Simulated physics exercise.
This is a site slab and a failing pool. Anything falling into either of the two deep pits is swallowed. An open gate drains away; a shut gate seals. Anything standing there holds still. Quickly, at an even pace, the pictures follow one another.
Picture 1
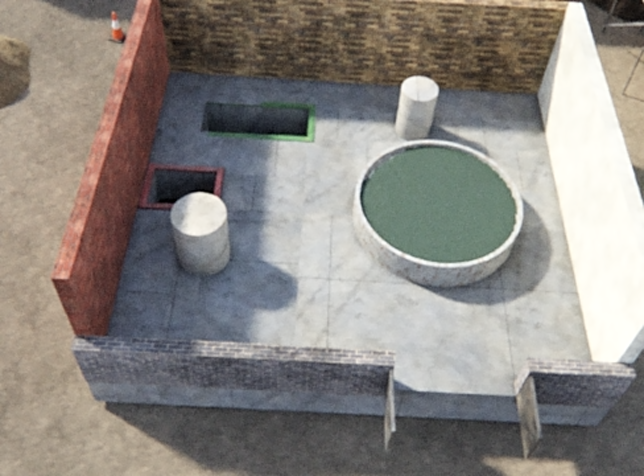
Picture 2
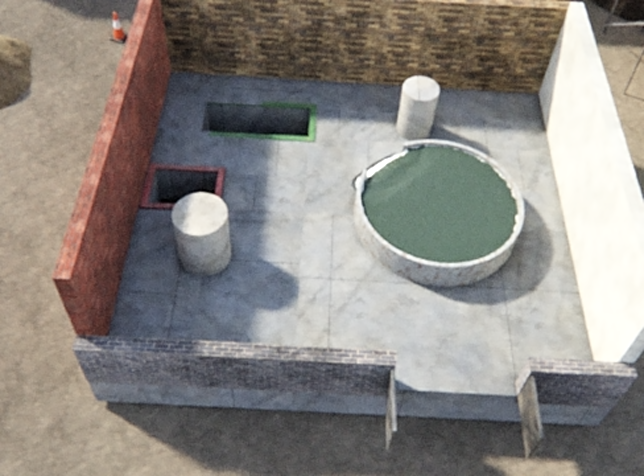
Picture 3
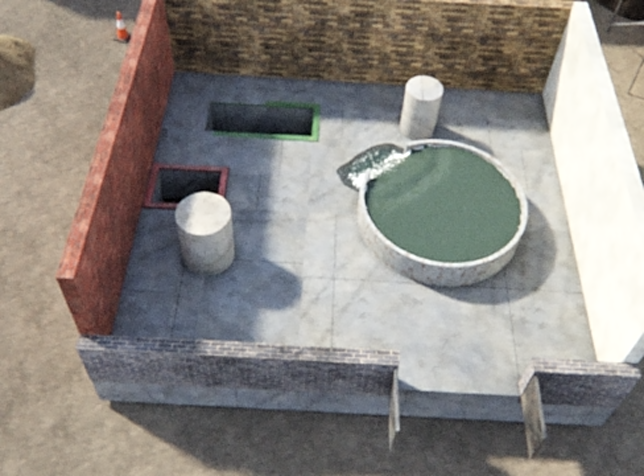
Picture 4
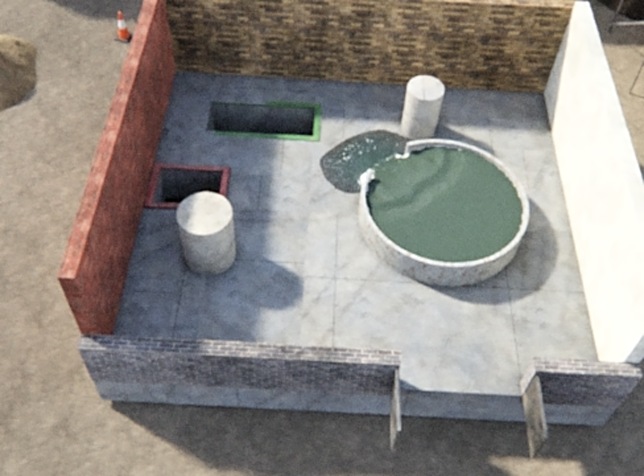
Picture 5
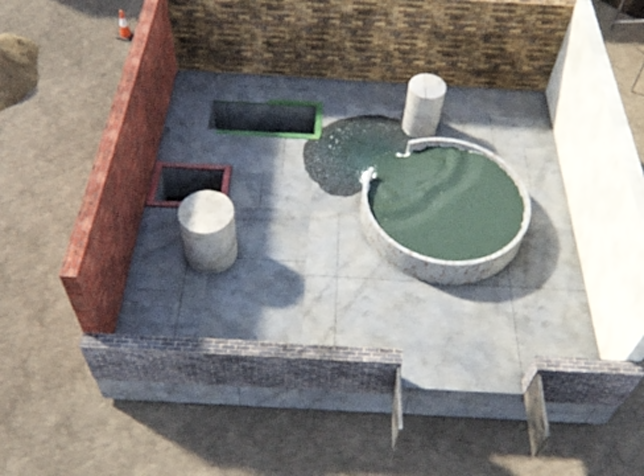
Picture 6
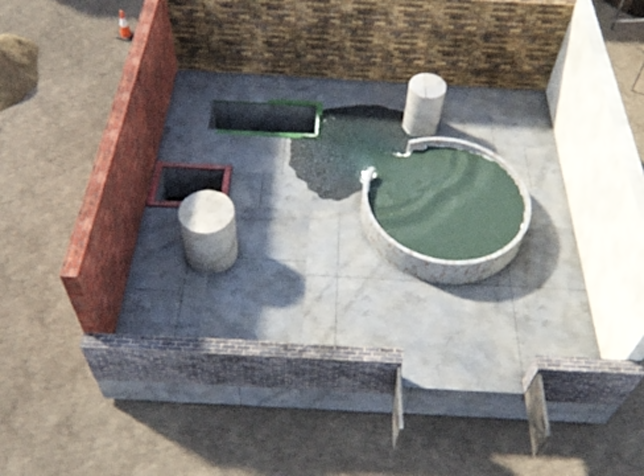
On a walled concrete slab, a round pool of green water sat still until its rim gave way at the upper left, and water poured out, spreading across the floor to the green-edged pit.
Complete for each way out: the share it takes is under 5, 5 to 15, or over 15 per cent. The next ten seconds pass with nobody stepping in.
Completed: For the gate it is under 5 per cent; for the green pit it is over 15 per cent; for the red pit it is under 5 per cent.
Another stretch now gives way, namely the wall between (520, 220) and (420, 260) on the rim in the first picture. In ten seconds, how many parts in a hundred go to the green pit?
The green pit gets 0 per cent.
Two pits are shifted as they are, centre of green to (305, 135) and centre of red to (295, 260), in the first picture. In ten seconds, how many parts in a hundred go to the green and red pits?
The green pit receives 45 per cent and the red pit 0 per cent.
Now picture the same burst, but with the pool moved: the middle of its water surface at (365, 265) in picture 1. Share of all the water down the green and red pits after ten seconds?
Estimated shares - green: Some 30 in a hundred; red: Some 12 in a hundred.
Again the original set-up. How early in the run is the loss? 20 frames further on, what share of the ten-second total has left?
I'd put it at 35 per cent.
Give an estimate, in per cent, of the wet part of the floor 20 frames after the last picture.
My estimate is close to 35 per cent.
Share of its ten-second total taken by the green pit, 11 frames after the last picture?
Roughly 15 %.
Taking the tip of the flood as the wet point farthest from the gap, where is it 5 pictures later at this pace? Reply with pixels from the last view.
Farthest reach: About (287, 77).
A moment on, water covers 15 % of the floor; the gate 0 %, the green pit 2 %, the red pit 0 %.
Next, water covers 20 % of the floor; the gate 0 %, the green pit 6 %, the red pit 0 %.
Then, water covers 35 % of the floor; the gate 0 %, the green pit 13 %, the red pit 0 %.
Later, water covers 40 % of the floor; the gate 0 %, the green pit 24 %, the red pit 1 %.
In the end, water covers 50 % of the floor; the gate 0 %, the green pit 38 %, the red pit 1 %.
